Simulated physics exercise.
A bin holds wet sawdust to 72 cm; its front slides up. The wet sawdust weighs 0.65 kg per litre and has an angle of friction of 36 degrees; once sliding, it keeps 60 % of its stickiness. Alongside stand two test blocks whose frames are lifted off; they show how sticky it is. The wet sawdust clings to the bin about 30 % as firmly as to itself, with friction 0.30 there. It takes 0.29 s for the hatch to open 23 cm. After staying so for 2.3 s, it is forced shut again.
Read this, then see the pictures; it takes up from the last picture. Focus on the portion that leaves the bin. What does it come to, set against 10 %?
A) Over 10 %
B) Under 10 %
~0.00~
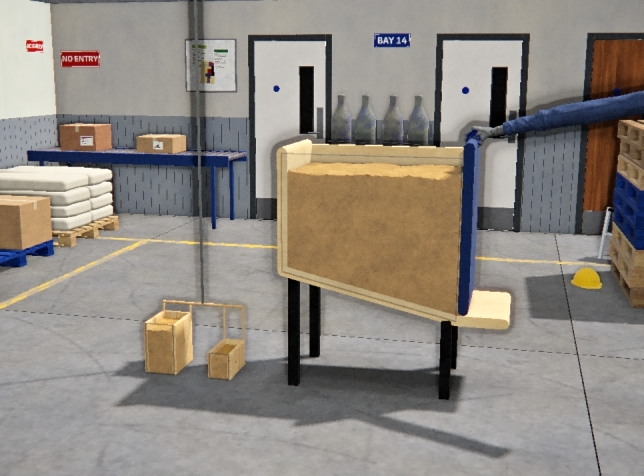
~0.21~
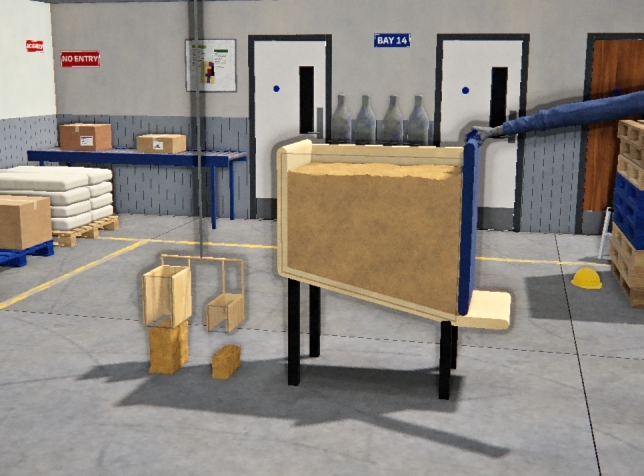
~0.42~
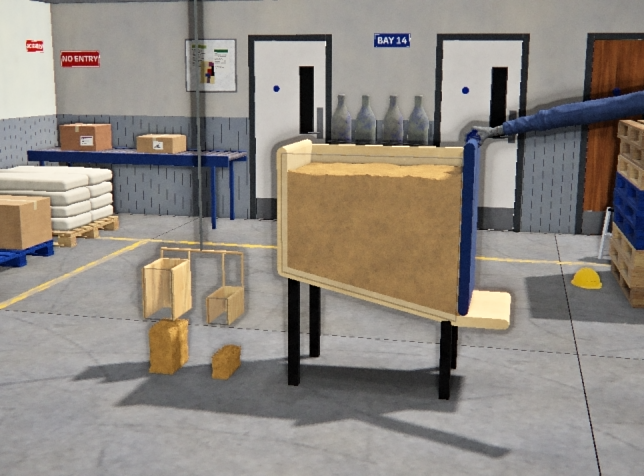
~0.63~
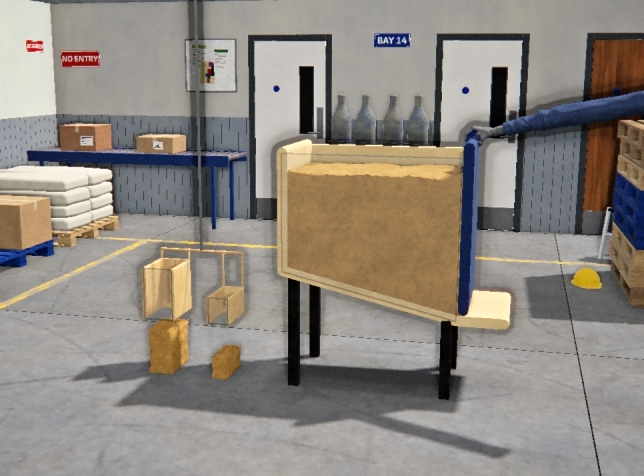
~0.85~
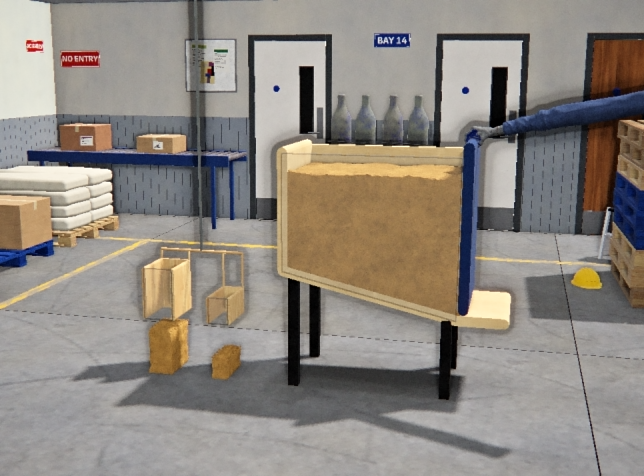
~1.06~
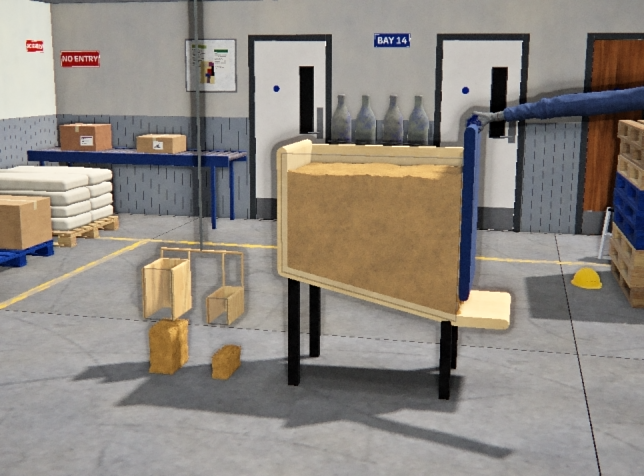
Under 10 % (B).
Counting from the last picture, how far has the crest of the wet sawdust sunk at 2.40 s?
I'd say near 0 centimetres.
After 1.67 s, the hatch is 23 cm open and 0 % is out.
After 2.40 s, the hatch is 23 cm open and 0 % is out.
After 3.12 s, the hatch is 23 cm open and 0 % is out.
After 3.85 s, the hatch is 5.7 cm open and 0 % is out.
After 4.71 s, the hatch is shut and 0 % is out.
